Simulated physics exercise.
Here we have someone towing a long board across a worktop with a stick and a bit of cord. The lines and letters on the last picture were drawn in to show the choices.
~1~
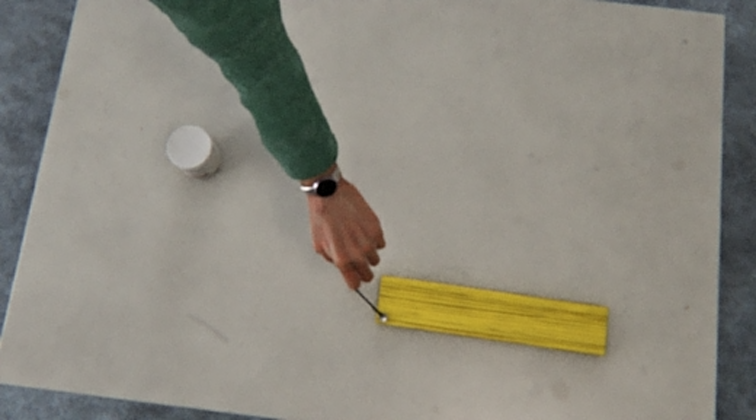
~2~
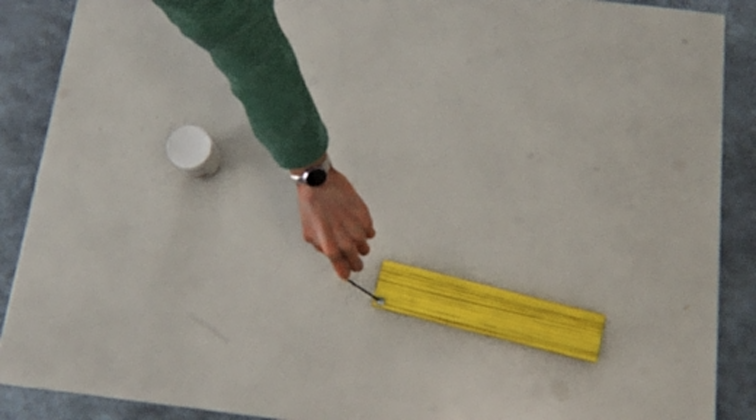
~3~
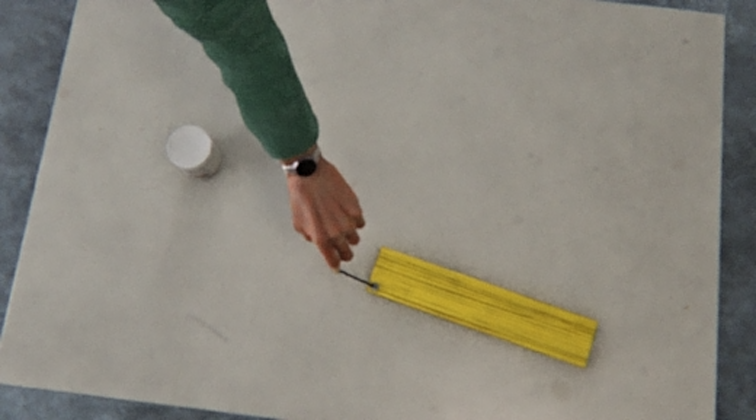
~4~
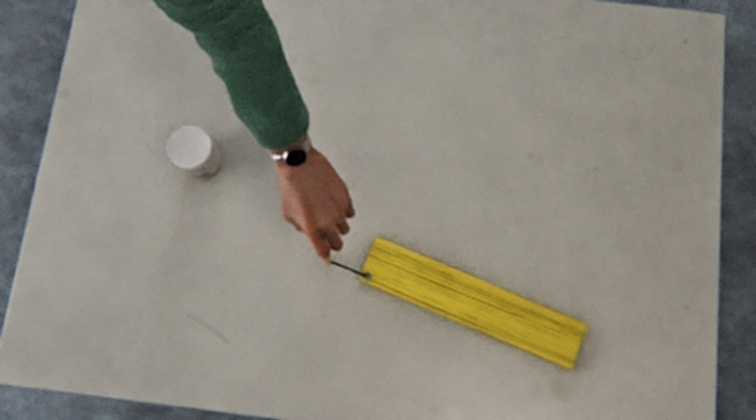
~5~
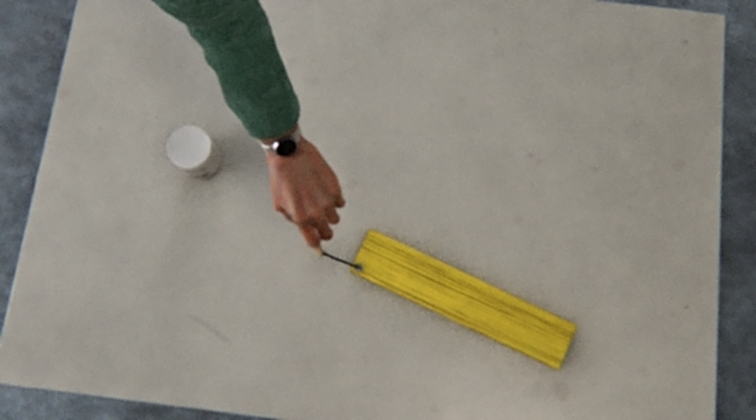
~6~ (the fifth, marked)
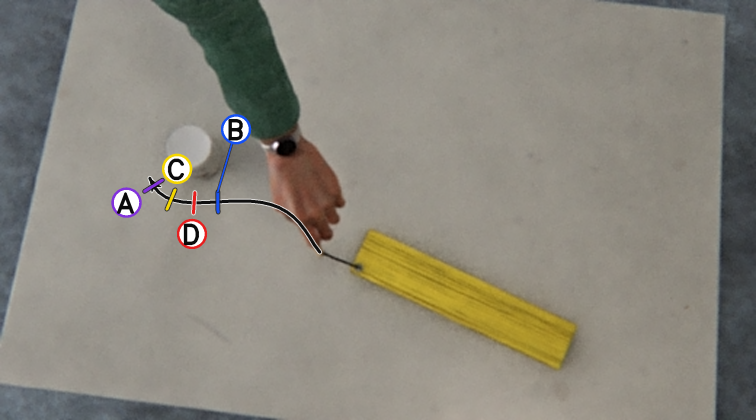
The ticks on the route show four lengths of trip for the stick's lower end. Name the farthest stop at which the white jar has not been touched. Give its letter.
C is the last safe stop.
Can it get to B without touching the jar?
Yes.
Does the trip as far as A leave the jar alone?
No.
On the marked copy, A at (154, 186); B at (218, 202); C at (171, 199); D at (194, 203); the route from (320, 252) via (236, 201) to (150, 178).
Following C. Soon after the start, foot of the stick (282, 209), middle of the board (415, 273).
Later, foot of the stick (221, 202), middle of the board (359, 251).
In the end, foot of the stick (172, 200), middle of the board (312, 239); nothing has been touched.
As for the rest, A is too far, the jar has been hit; B is safe but short; D is safe but short.
